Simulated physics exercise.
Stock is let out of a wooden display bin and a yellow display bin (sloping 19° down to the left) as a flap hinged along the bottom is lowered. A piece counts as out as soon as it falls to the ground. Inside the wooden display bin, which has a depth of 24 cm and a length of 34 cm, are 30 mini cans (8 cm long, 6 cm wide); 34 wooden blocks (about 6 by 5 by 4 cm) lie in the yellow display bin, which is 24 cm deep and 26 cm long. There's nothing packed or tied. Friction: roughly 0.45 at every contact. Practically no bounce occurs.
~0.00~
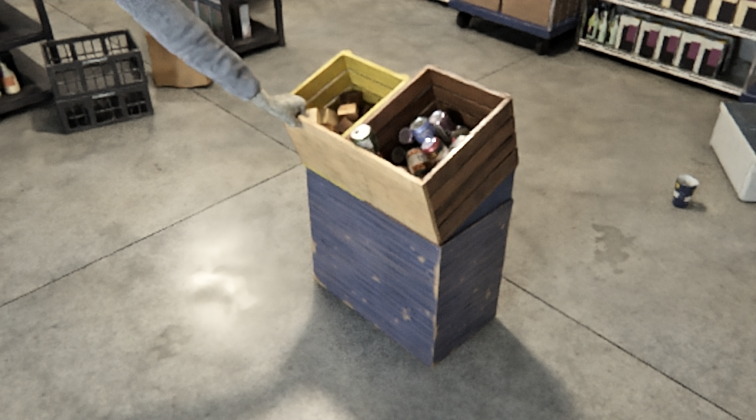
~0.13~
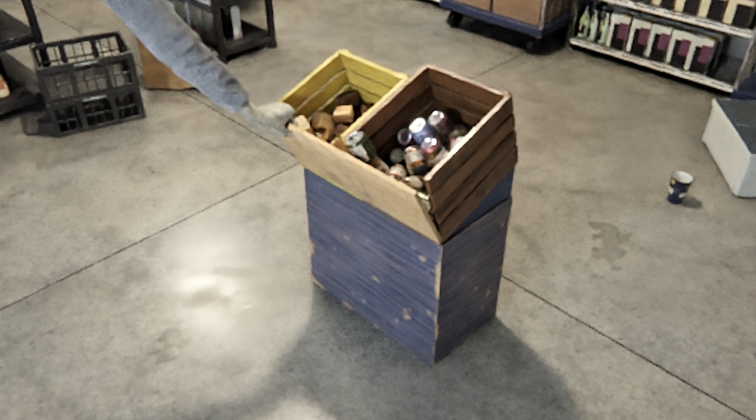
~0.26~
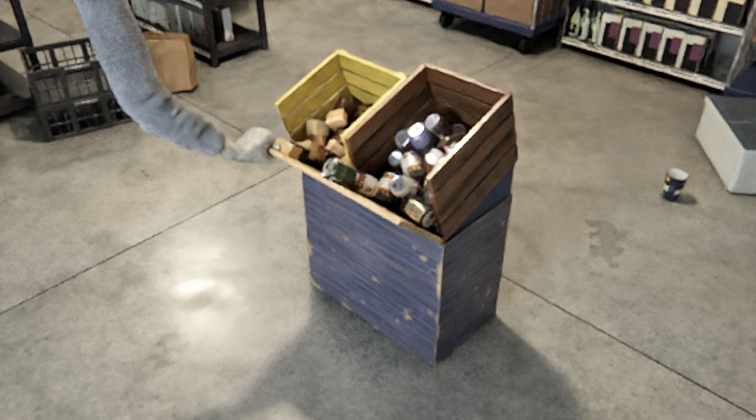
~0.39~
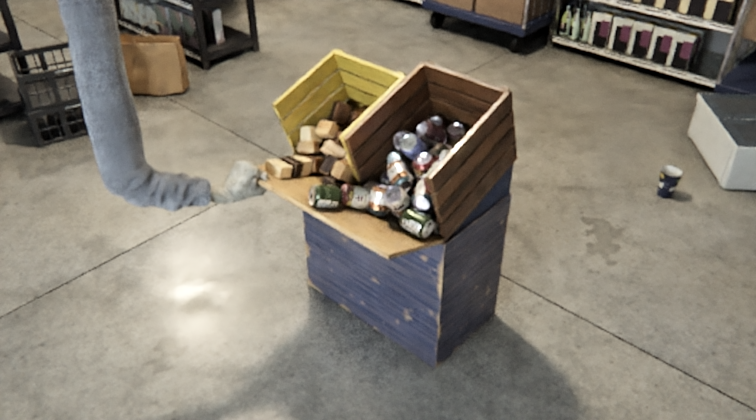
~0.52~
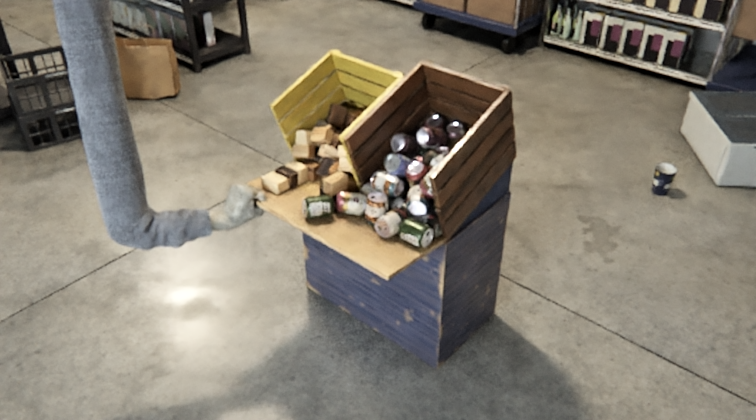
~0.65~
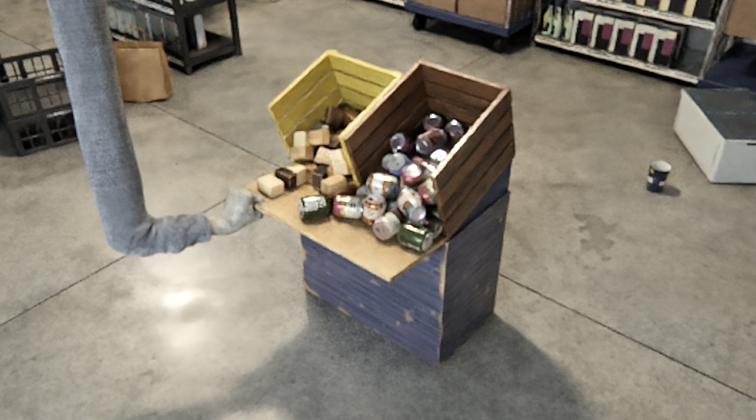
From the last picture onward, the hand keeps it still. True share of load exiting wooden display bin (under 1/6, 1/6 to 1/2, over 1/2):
Less than one sixth gone.
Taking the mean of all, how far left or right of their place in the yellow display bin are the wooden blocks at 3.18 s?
Leftwards, roughly 6 cm.
After 1.05 s, 0 of 30 out of the wooden display bin and 0 of 34 out of the yellow display bin.
After 1.56 s, 0 of 30 out of the wooden display bin and 0 of 34 out of the yellow display bin.
After 2.27 s, 0 of 30 out of the wooden display bin and 0 of 34 out of the yellow display bin.
Final count (at 3.18 s), 0 of 30 out of the wooden display bin and 0 of 34 out of the yellow display bin. Asked share, 0 of 30, 0 per cent.
